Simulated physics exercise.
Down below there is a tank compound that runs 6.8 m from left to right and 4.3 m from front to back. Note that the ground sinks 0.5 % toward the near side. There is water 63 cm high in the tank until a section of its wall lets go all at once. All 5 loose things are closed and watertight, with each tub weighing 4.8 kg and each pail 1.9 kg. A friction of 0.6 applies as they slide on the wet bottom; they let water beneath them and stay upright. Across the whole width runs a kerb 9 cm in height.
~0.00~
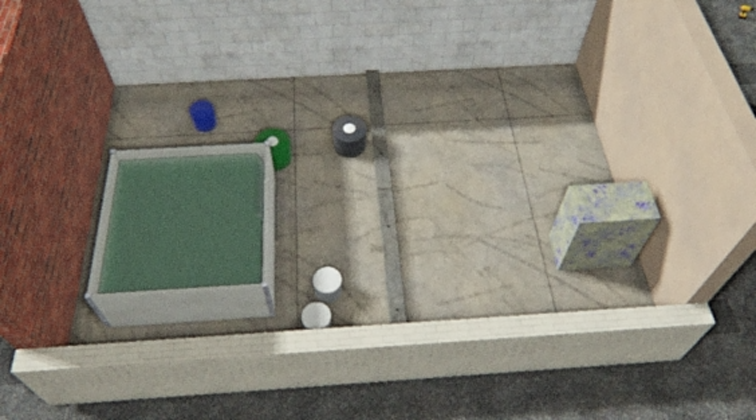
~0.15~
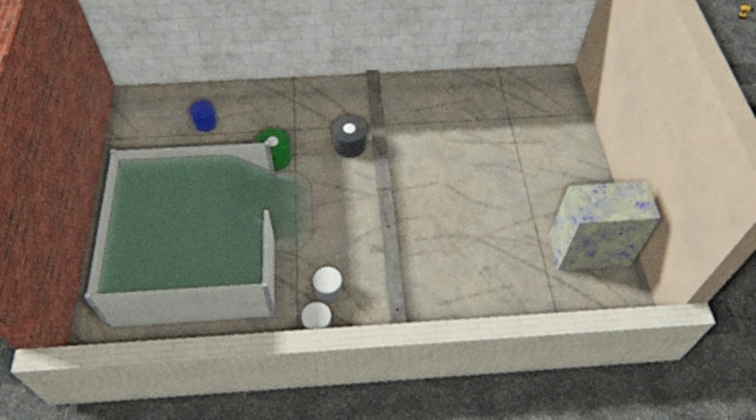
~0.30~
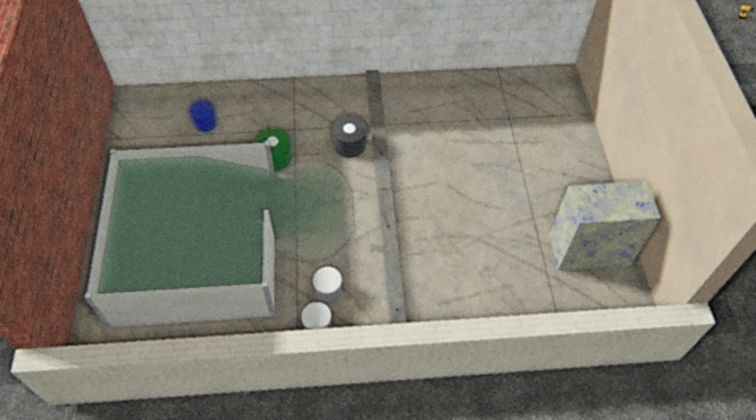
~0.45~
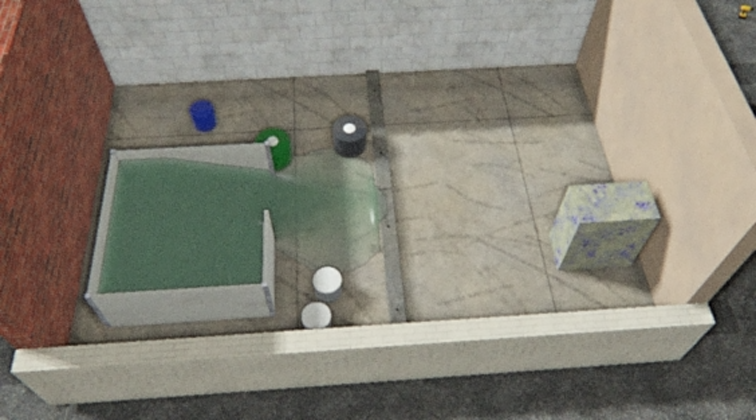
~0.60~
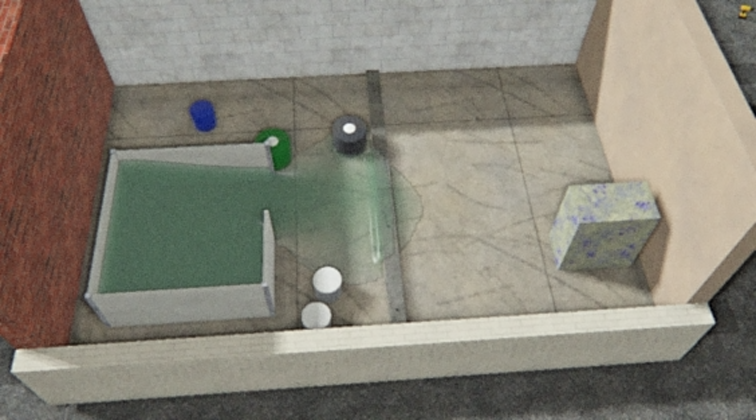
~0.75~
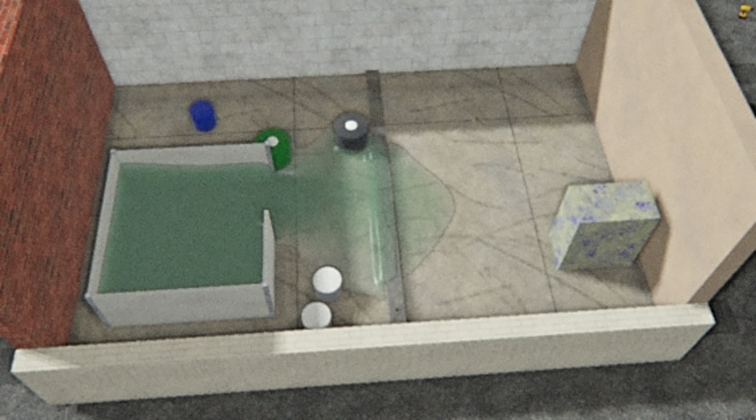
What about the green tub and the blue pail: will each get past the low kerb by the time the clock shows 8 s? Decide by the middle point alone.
As for the green tub, it ends up short, while the blue pail ends up short.
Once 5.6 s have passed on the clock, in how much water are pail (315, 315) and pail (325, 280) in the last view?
First roughly 3 cm, second roughly 2 cm.
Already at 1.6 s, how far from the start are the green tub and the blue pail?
Shifts by then: Around 5 and 0 cm.
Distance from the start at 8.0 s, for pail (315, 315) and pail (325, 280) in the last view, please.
They've ended up 100 cm and 30 cm away, in that order.
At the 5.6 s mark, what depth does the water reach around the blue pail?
Around 2 cm.
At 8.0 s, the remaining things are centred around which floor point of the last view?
Near (264, 194).
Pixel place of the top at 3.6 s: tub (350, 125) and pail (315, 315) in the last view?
Approx. (266, 110); approx. (286, 290).
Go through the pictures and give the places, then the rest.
In the first frame, the green tub at (272, 142) rests on the ground; the blue pail at (201, 109) rests on the ground; 3.3 m2 under water; 0 of 5 have shifted.
In the second frame, the green tub at (272, 142), on the bottom; the blue pail at (201, 109) rests on the ground; water covers 3.9 m2; 0 of 5 have shifted.
In the third frame, the green tub at (272, 142), on the bottom; the blue pail at (201, 109), on the bottom; 4.6 m2 under water; 0 of 5 have shifted.
In the fourth frame, the green tub at (272, 142) rests on the ground; the blue pail at (201, 109) rests on the ground; water covers 5.4 m2; 0 of 5 have shifted.
In the fifth frame, the green tub at (272, 142), on the bottom; the blue pail at (201, 109) rests on the ground; 6.3 m2 under water; 0 of 5 have shifted.
In the sixth frame, the green tub at (272, 142) rests on the ground; the blue pail at (201, 109) rests on the ground; water covers 7.3 m2; 1 of 5 have shifted.
After 1.6 s the green tub is near (271, 138), 0.1 m from its start, aground; the blue pail is near (201, 109), 0.0 m from its start, aground; 0 of 5 are over the mark; 1 afloat.
After 3.6 s the green tub is near (271, 138), 0.1 m from its start, aground; the blue pail is near (198, 111), 0.1 m from its start, aground; 0 of 5 are over the mark; 0 afloat.
After 5.6 s the green tub is near (271, 138), 0.1 m from its start, aground; the blue pail is near (172, 128), 0.5 m from its start, aground; 0 of 5 are over the mark; 2 afloat.
After 8.0 s the green tub is near (271, 138), 0.1 m from its start, aground; the blue pail is near (143, 147), 0.9 m from its start, afloat; 0 of 5 are over the mark; 3 afloat.
